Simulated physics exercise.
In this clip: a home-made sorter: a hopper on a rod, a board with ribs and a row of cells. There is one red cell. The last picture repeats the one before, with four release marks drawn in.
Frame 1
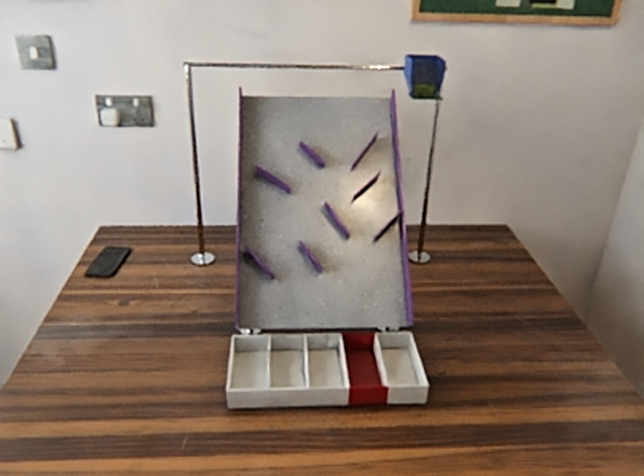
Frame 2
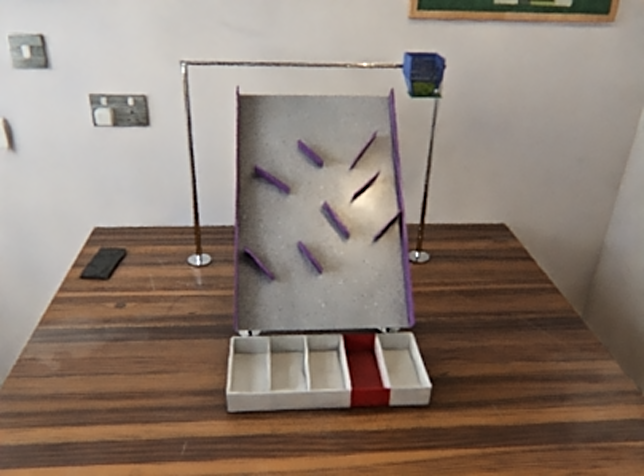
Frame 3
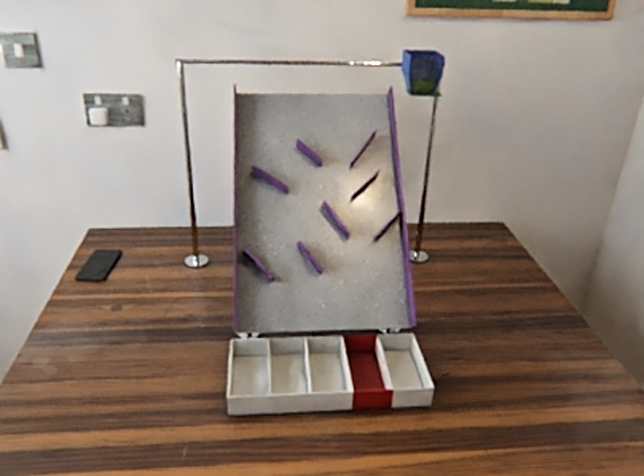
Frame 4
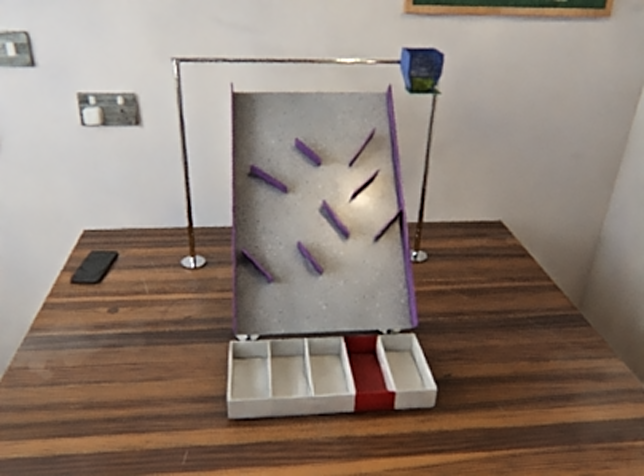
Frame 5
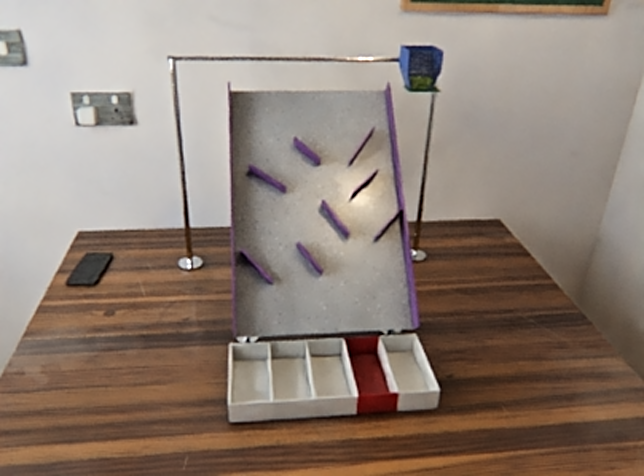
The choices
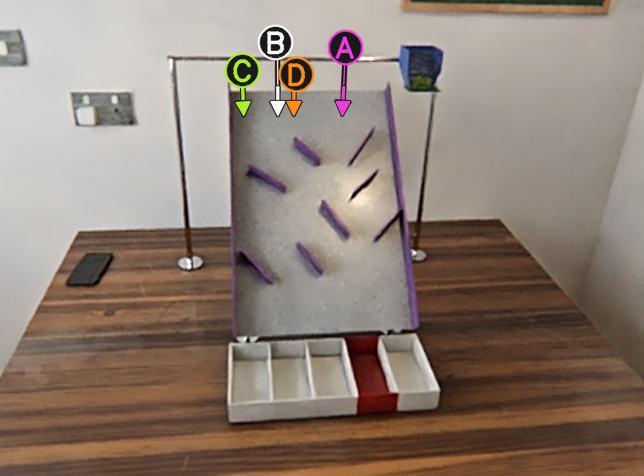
A tilted grey board with purple ribs stands on a striped brown wooden table against a pale wall, seen from the front and slightly above. Below it sits a row of five cells, white except for a red one second from the right, while a blue hopper hangs from a metal rod at upper right and a dark phone lies left. Nothing on the table moves; only the camera drifts slightly.
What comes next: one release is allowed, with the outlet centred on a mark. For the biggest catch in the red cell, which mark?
Use mark B.
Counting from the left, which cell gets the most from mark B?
The fourth from the left.
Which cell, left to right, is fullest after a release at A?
It is the fifth one.
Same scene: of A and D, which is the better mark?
Here it is mark D.
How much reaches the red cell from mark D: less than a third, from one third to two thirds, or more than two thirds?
Mark D gives from one third to two thirds.
On the marked copy, mark A meets the board at (342, 110); mark B meets the board at (277, 110); mark C meets the board at (243, 110); mark D meets the board at (293, 110).
With A, about a tenth in the red cell, the larger part in other cells, about a tenth outside the box.
With B, roughly two thirds in the red cell, roughly a third in other cells, just a few outside the box.
With C, roughly a quarter in the red cell, roughly two thirds in other cells, about a tenth outside the box.
With D, roughly a third in the red cell, roughly half in other cells, about a tenth outside the box.
